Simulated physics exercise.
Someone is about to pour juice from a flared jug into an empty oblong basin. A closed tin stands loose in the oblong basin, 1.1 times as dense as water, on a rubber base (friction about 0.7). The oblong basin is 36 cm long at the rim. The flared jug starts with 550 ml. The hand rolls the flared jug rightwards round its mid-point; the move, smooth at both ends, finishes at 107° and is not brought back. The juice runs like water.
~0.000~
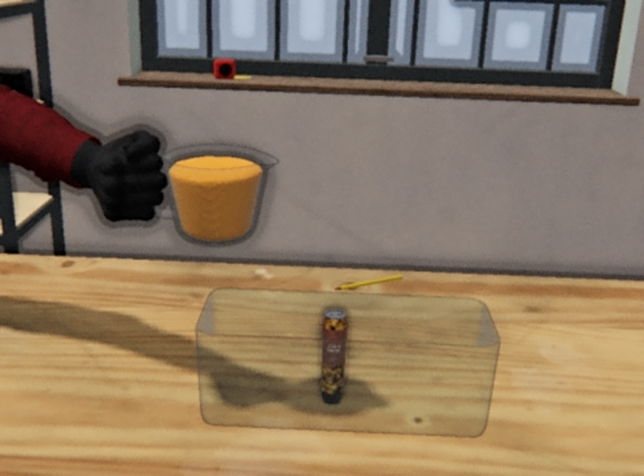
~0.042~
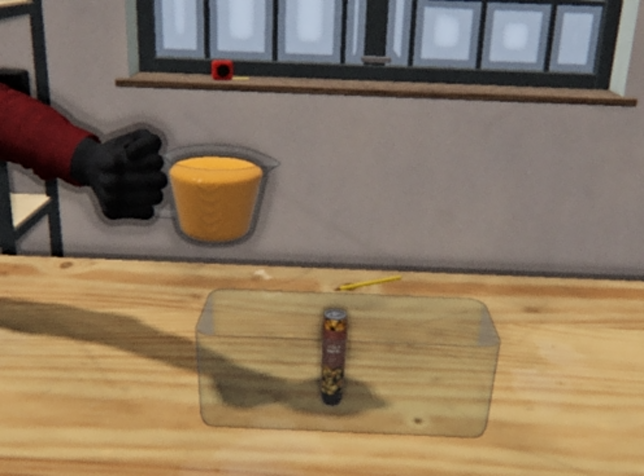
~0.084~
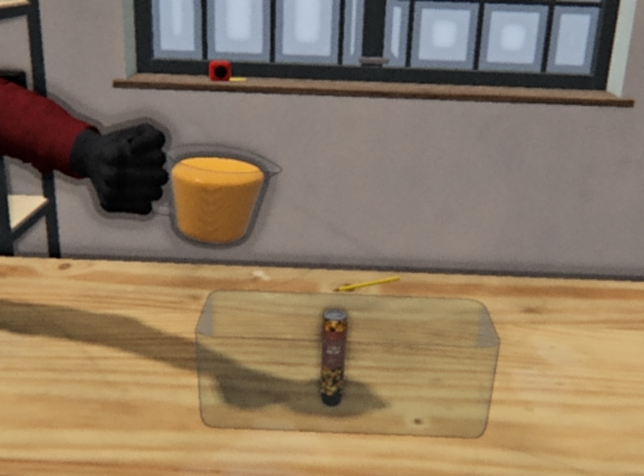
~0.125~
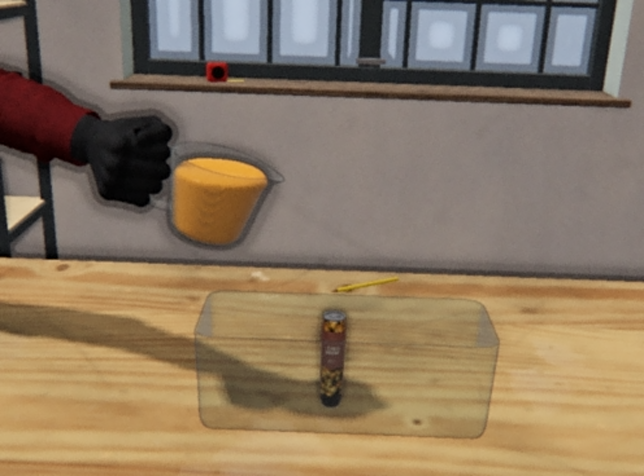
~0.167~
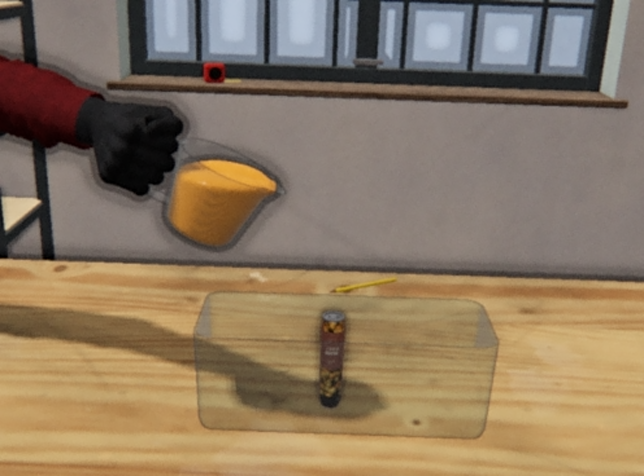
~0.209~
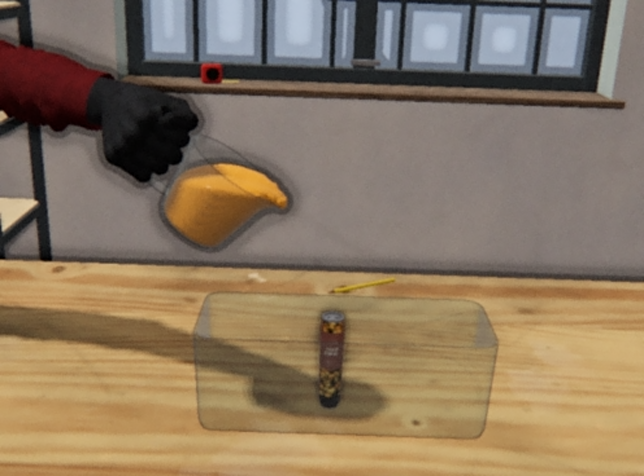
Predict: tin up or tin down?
The tin falls.
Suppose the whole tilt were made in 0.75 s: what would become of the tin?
Then it falls.
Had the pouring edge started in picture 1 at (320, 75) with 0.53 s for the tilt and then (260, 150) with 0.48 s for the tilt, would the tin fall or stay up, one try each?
First it stays up; then it topples.
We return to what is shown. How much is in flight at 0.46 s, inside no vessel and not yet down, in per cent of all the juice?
Near 36 in a hundred.
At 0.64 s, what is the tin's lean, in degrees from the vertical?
It is at some 10°.
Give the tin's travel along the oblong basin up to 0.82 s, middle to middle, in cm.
Some 8 cm.
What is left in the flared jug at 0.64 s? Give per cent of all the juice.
Near 3 in a hundred.
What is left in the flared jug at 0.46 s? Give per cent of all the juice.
About 30 per cent.
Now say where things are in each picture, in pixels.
In the first frame, it leans 0°; its right rim is at (280, 161); the juice meets the walls at (171, 165) and (263, 169); the oblong basin's rim runs from (204, 311) to (492, 323); the tin's top is at (335, 318).
In the second frame, it leans 2°; its right rim is at (280, 163); the juice meets the walls at (171, 165) and (264, 171).
In the third frame, it leans 7°; its right rim is at (283, 169); the juice meets the walls at (174, 164) and (265, 173).
In the fourth frame, it leans 14°; its right rim is at (285, 179); the juice meets the walls at (176, 164) and (269, 177).
In the fifth frame, it leans 24°; its right rim is at (287, 192); the juice meets the walls at (178, 168) and (274, 182).
In the sixth frame, it leans 36°; its right rim is at (286, 207); the juice meets the walls at (176, 179) and (279, 195); 3 per cent is over the edge.
By 0.46 s the tilt is 102° and 30 per cent is still to pour; the tin stands where it began.
By 0.64 s the tilt is 107° and 3 per cent is still to pour; the tin leans 8°.
By 0.82 s the tilt is 107° and 0 per cent is still to pour; the tin leans 56°.
By 1.03 s the tilt is 107° and 0 per cent is still to pour; the tin lies on its side.
At rest the tin lies on its side.
